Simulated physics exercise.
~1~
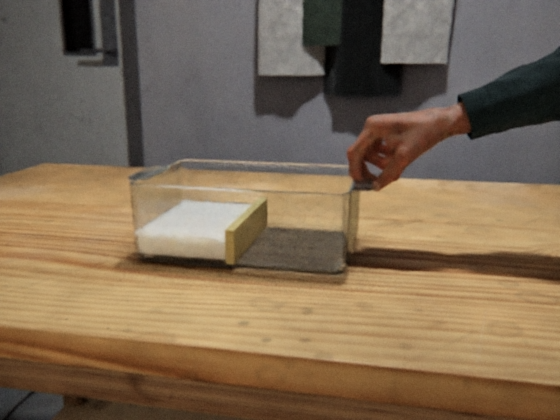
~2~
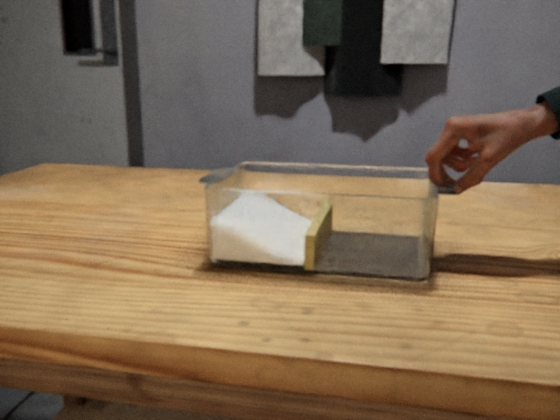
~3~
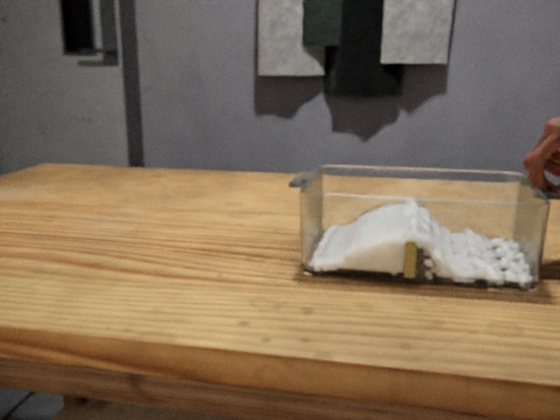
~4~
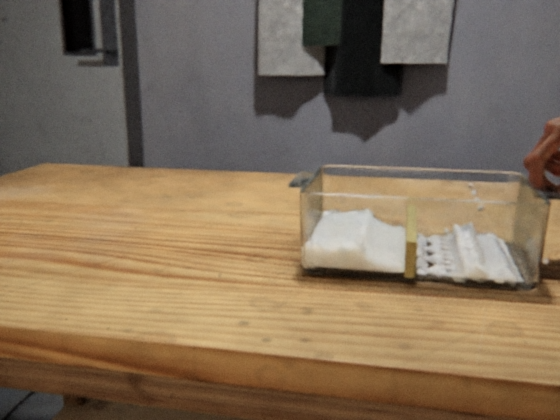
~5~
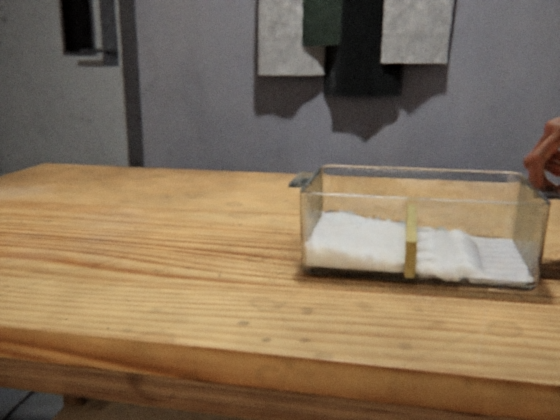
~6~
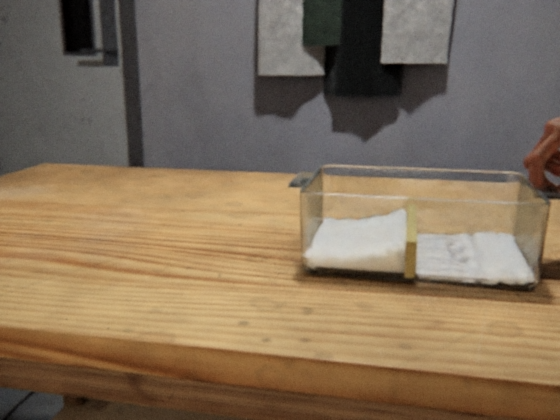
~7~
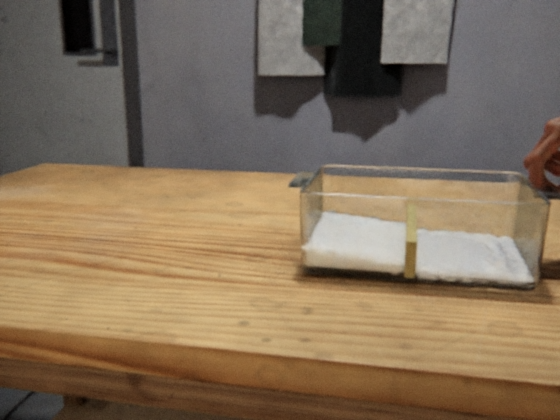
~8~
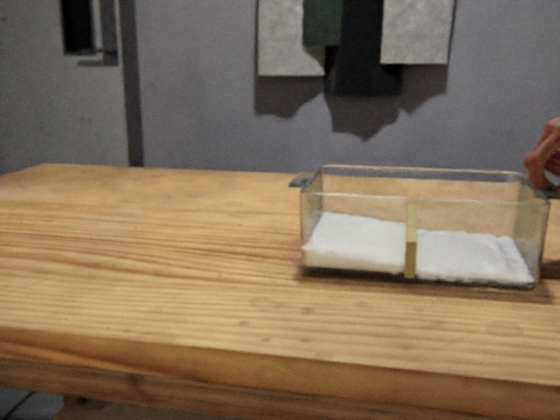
On a wooden table, a hand pulling a clear divided tub right, white liquid surging over the low wall and settling both sides.
